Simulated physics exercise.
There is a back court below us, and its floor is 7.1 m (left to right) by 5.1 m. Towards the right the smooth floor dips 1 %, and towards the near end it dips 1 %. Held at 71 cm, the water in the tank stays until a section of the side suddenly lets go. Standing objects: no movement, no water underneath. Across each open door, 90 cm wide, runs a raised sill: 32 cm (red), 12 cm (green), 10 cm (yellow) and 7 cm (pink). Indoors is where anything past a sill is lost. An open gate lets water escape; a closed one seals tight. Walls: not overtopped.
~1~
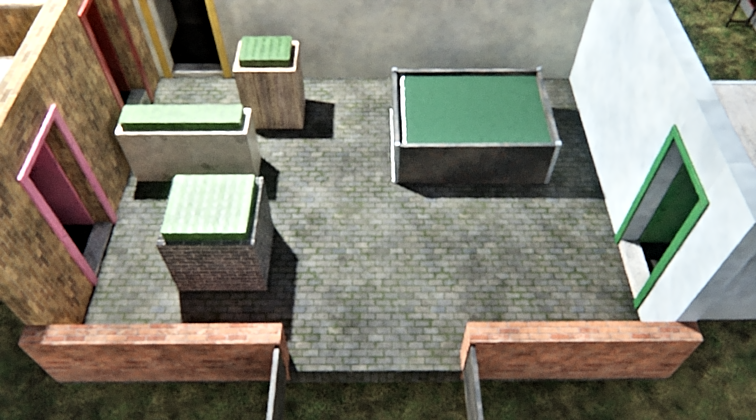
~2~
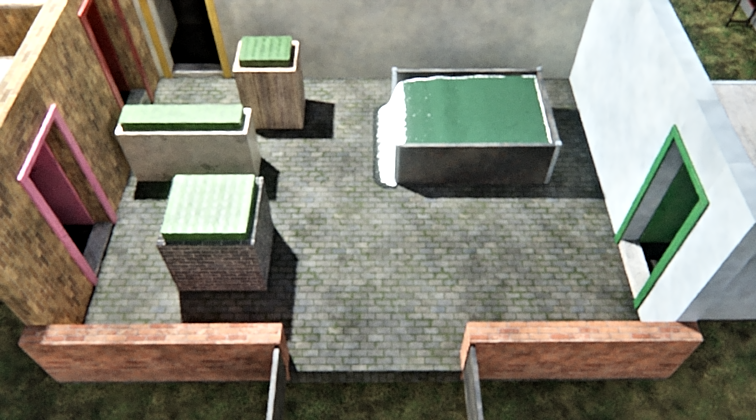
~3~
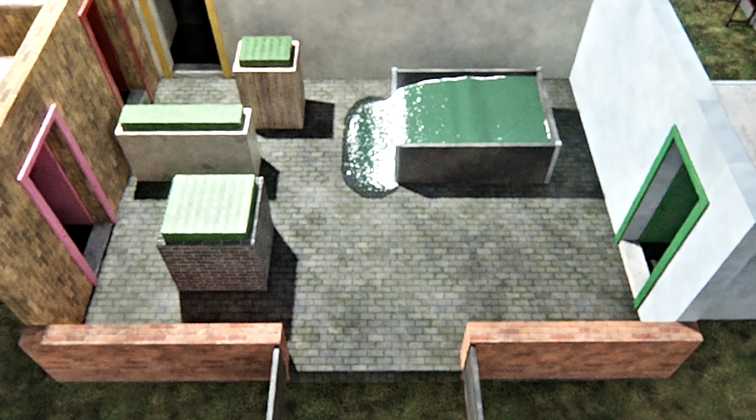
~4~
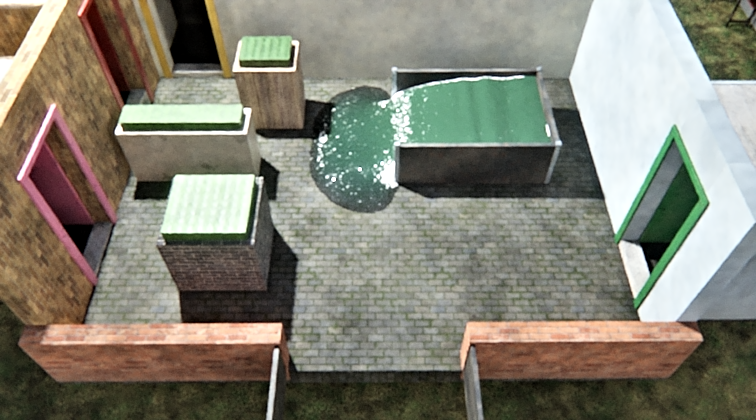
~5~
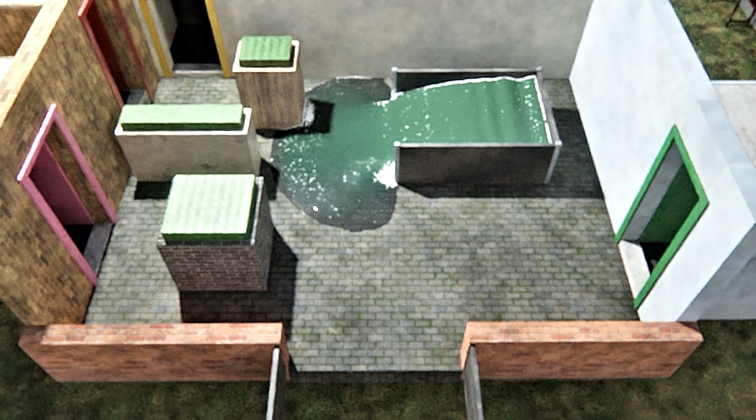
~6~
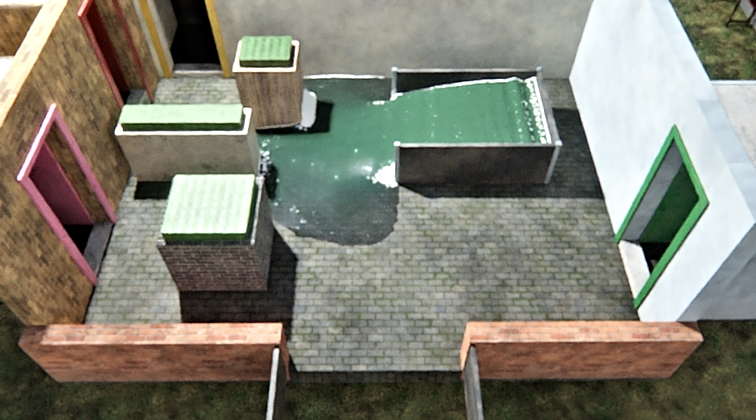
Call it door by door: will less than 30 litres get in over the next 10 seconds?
Red door - yes, less; green door - yes, less; yellow door - no, 30 litres or more; pink door - no, 30 litres or more.
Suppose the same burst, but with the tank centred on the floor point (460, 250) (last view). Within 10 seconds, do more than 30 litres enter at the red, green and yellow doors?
At the red door the limit is not exceeded, at the green door not exceeded, at the yellow door not exceeded.
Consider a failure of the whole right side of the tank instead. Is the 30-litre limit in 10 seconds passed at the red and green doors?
Red: Within the limit; green: Within the limit.
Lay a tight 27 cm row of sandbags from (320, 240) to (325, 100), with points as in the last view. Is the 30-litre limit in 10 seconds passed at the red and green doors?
Well, the red one ends up within bounds and the green one ends up within bounds.
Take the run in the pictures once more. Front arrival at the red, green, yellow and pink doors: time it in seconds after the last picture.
So, red at 0.6 s, then green at 5.5 s, yellow at 0.6 s, and pink at 0.8 s.
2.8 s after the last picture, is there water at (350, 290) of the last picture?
Looks like it's submerged.
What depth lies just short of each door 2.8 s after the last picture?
Door by door, in cm: Red reads 21, green reads 0, yellow reads 17, pink reads 14.
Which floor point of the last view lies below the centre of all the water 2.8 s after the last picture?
Centre: Approx. (294, 157) px.
Then, 0.7 s after the last picture water covers 30 % of the floor and is deepest (39 cm) near (314, 123); red door 13 cm at the sill, 0 L in, green door not reached, yellow door 2 cm at the sill, 0 L in, pink door not reached.
Then, 1.5 s after the last picture water covers 45 % of the floor and is deepest (38 cm) near (160, 79); red door 23 cm at the sill, 0 L in, green door not reached, yellow door 5 cm at the sill, 0 L in, pink door 12 cm at the sill, 9 L in.
Then, 2.8 s after the last picture water covers 60 % of the floor and is deepest (28 cm) near (171, 156); red door 21 cm at the sill, 0 L in, green door not reached, yellow door 17 cm at the sill, 25 L in, pink door 14 cm at the sill, 40 L in.
Then, 5.3 s after the last picture water covers 80 % of the floor and is deepest (14 cm) near (175, 100); red door 12 cm at the sill, 0 L in, green door not reached, yellow door 13 cm at the sill, 55 L in, pink door 8 cm at the sill, 66 L in.
Then, 9.3 s after the last picture water covers 95 % of the floor and is deepest (13 cm) near (614, 243); red door 4 cm at the sill, 0 L in, green door 12 cm at the sill, 1 L in, yellow door 4 cm at the sill, 61 L in, pink door 2 cm at the sill, 68 L in.
